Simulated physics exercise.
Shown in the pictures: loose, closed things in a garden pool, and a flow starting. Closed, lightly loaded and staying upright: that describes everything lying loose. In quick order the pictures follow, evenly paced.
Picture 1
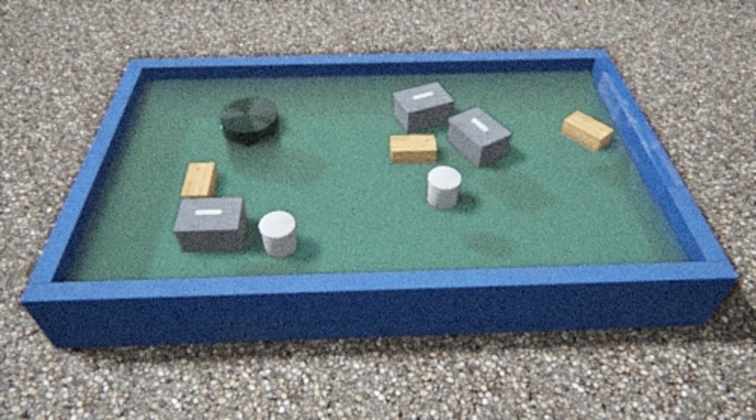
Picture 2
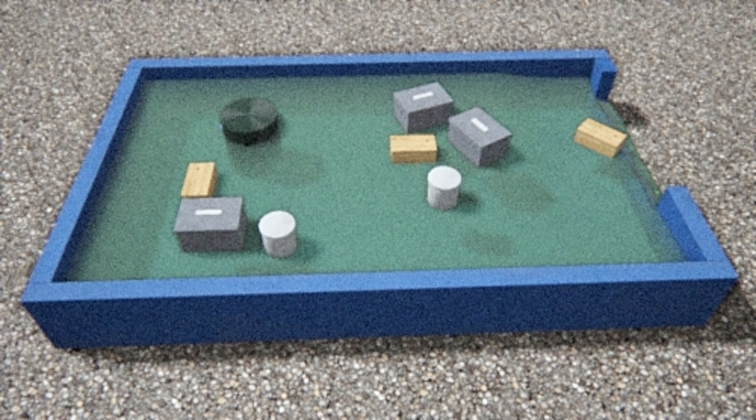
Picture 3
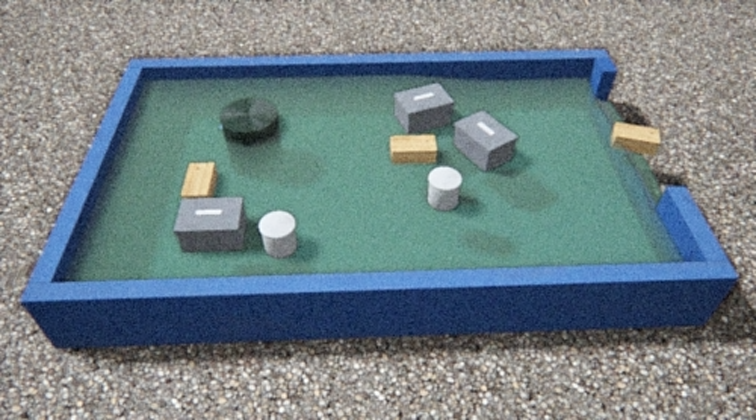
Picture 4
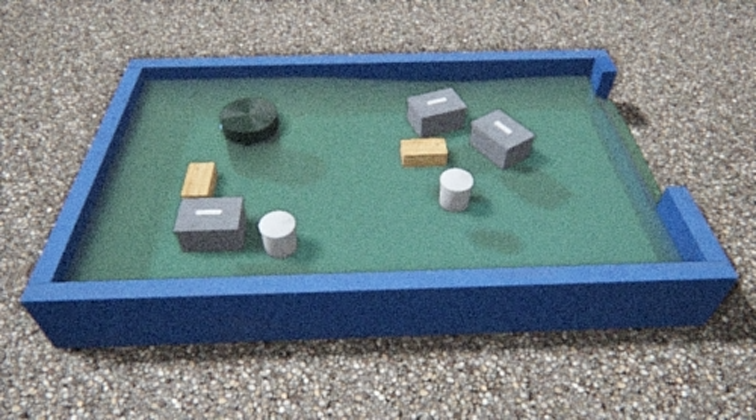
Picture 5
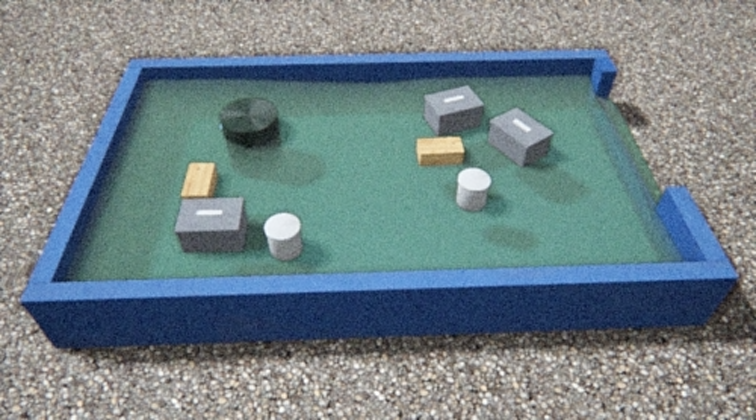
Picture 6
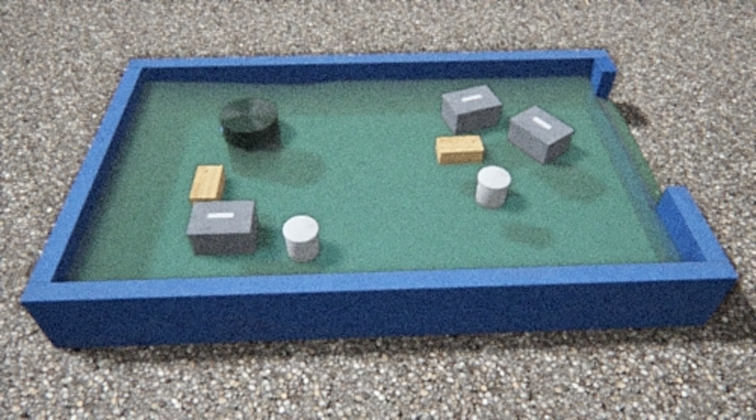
A blue-walled rectangular pool of green water sits on gravel, seen from above at an angle by a still camera. Grey boxes, tan blocks and white cylinders float at left and right of centre, with a dark round object at upper left. A gap opens in the right wall, the rightmost block drifts out through it and disappears, the central group slides right, then the lower-left group shifts slightly right.
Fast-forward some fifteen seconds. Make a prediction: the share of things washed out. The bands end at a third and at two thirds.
In the middle third.
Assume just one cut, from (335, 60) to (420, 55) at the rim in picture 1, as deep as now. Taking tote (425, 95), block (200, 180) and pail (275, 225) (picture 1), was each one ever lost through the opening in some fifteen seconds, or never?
Each in turn: Exits, never leaves, never leaves.
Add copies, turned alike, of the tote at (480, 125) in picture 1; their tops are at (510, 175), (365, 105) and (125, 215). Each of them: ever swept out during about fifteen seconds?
Per object, in the order given: Exits at some point / exits at some point / never exits.
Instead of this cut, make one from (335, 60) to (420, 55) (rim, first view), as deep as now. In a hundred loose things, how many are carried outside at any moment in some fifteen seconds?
About 40 per cent.
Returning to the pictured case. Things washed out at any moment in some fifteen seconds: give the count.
So the number is 5.
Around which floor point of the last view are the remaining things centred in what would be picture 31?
Their centre sits close to (411, 240) on the floor of the last picture.
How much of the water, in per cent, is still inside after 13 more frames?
About 60 percent.
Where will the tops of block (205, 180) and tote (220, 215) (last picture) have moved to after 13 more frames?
Approximately (304, 192), then (324, 223).
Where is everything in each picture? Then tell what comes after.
The first picture shows a tote at (480, 126), afloat; a tote at (423, 97), afloat; 0 of 8 have shifted.
The second picture shows a tote at (480, 126), afloat; a tote at (423, 97) floats; 1 of 8 have shifted.
The third picture shows a tote at (486, 130), afloat, close to its start; a tote at (424, 98), afloat; 1 of 8 have shifted.
The fourth picture shows a tote at (503, 129), afloat, close to its start; a tote at (437, 103), afloat, close to its start; 5 of 8 have shifted.
The fifth picture shows a tote at (522, 127), afloat, a stride from its start; a tote at (454, 100) floats, close to its start; 5 of 8 have shifted.
The sixth picture shows a tote at (542, 124), afloat, a stride from its start; a tote at (472, 99), afloat, a stride from its start; 7 of 8 have shifted.
A moment on, 1 of 8 are out; 7 afloat.
Next, 5 of 8 are out; 3 afloat.
Later, 5 of 8 are out; 3 afloat.
In the end, 5 of 8 are out; 3 afloat.
